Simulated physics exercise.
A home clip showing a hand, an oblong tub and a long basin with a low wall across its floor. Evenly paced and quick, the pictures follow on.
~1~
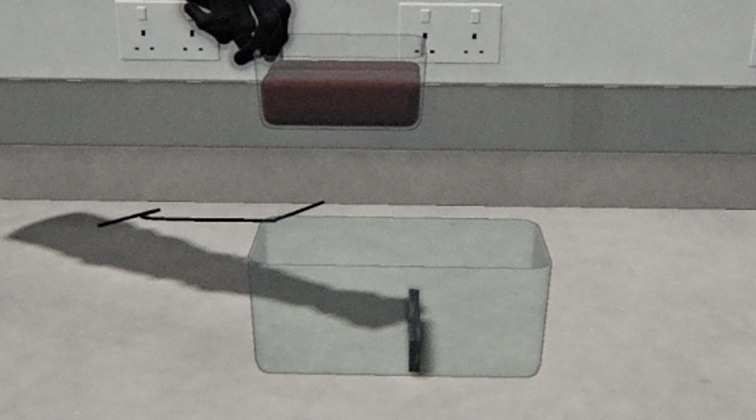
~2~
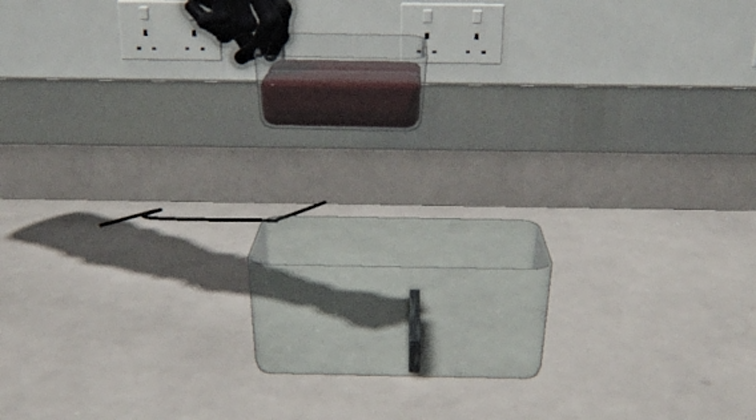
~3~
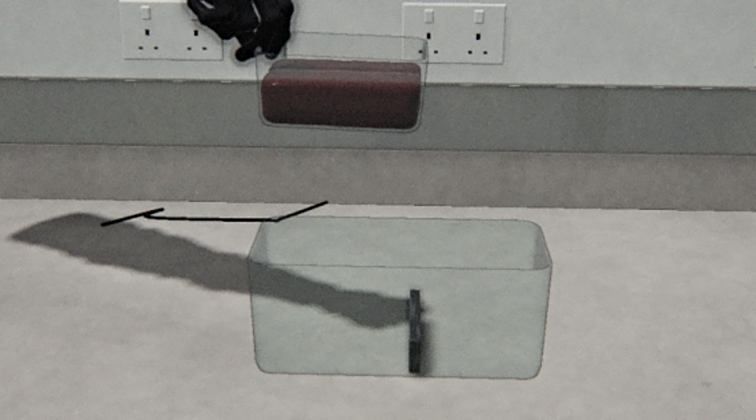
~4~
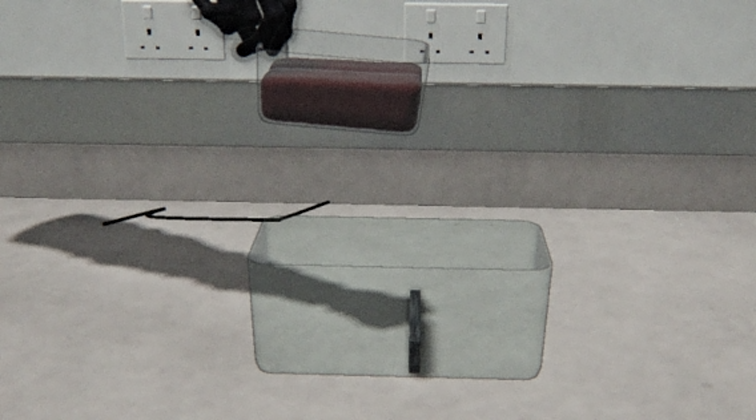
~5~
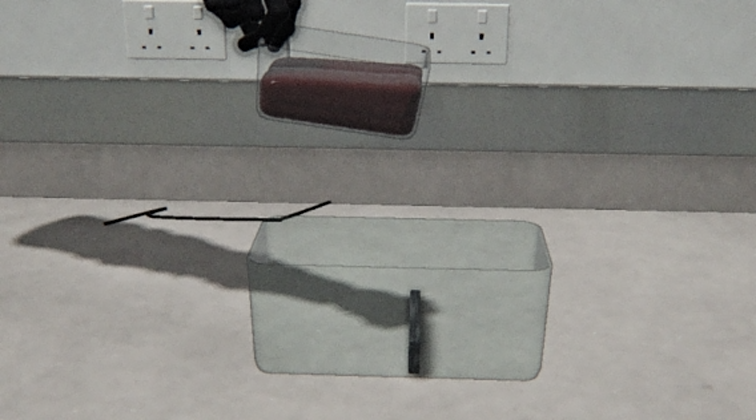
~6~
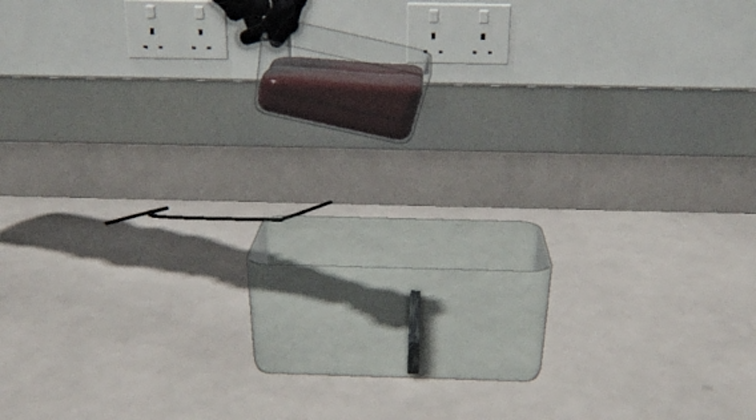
A clear oblong tub of dark red liquid, held by a black-gloved hand above a long, see-through basin with a low wall inside, stayed level at first, then slowly tilted slightly down to the right.
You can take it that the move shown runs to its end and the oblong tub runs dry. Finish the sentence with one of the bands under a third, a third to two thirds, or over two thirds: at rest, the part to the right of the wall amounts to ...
At rest, the part to the right of the wall amounts to over two thirds.
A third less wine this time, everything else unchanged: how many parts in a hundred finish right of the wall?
I'd put it at some 90 %.
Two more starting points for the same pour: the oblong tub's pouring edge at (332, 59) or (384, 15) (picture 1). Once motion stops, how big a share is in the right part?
First place gives some 30 %, second place some 60 %.
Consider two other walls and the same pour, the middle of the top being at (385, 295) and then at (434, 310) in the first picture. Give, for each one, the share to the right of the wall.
The first placement gives around 95 percent, the second 70 percent.
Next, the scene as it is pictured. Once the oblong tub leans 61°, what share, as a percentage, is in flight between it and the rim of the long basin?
I'd put it near 40 per cent.
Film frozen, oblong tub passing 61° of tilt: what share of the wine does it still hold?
I'd reckon near 55 percent is still held at that tilt.
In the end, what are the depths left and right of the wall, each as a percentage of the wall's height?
About 10 left, about 100 right.
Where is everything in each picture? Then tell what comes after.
Tilt 0°; pouring edge (425, 48); surface from (267, 71) to (421, 72); the long basin's rim runs from (256, 241) to (544, 245); the wall's top is at (414, 315), in the first picture.
Tilt 0°; pouring edge (425, 49); surface from (267, 70) to (422, 73), in the second picture.
Tilt 2°; pouring edge (426, 51); surface from (267, 70) to (421, 74), in the third picture.
Tilt 4°; pouring edge (428, 55); surface from (268, 68) to (422, 75), in the fourth picture.
Tilt 8°; pouring edge (429, 60); surface from (267, 68) to (423, 75), in the fifth picture.
Tilt 12°; pouring edge (430, 66); surface from (267, 67) to (424, 76), in the sixth picture.
A moment on, the oblong tub is tipped part way and 54 per cent is still to pour, 0 is left of the wall and 8 right of it.
Next, the oblong tub is tipped on its side and 14 per cent is still to pour, 4 is left of the wall and 65 right of it.
Then the oblong tub is tipped on its side and 2 per cent is still to pour, 11 is left of the wall and 78 right of it.
Later the oblong tub is tipped on its side and 0 per cent is still to pour, 15 is left of the wall and 79 right of it.
In the end 14 per cent lies left of the wall, 79 right of it and 6 outside.
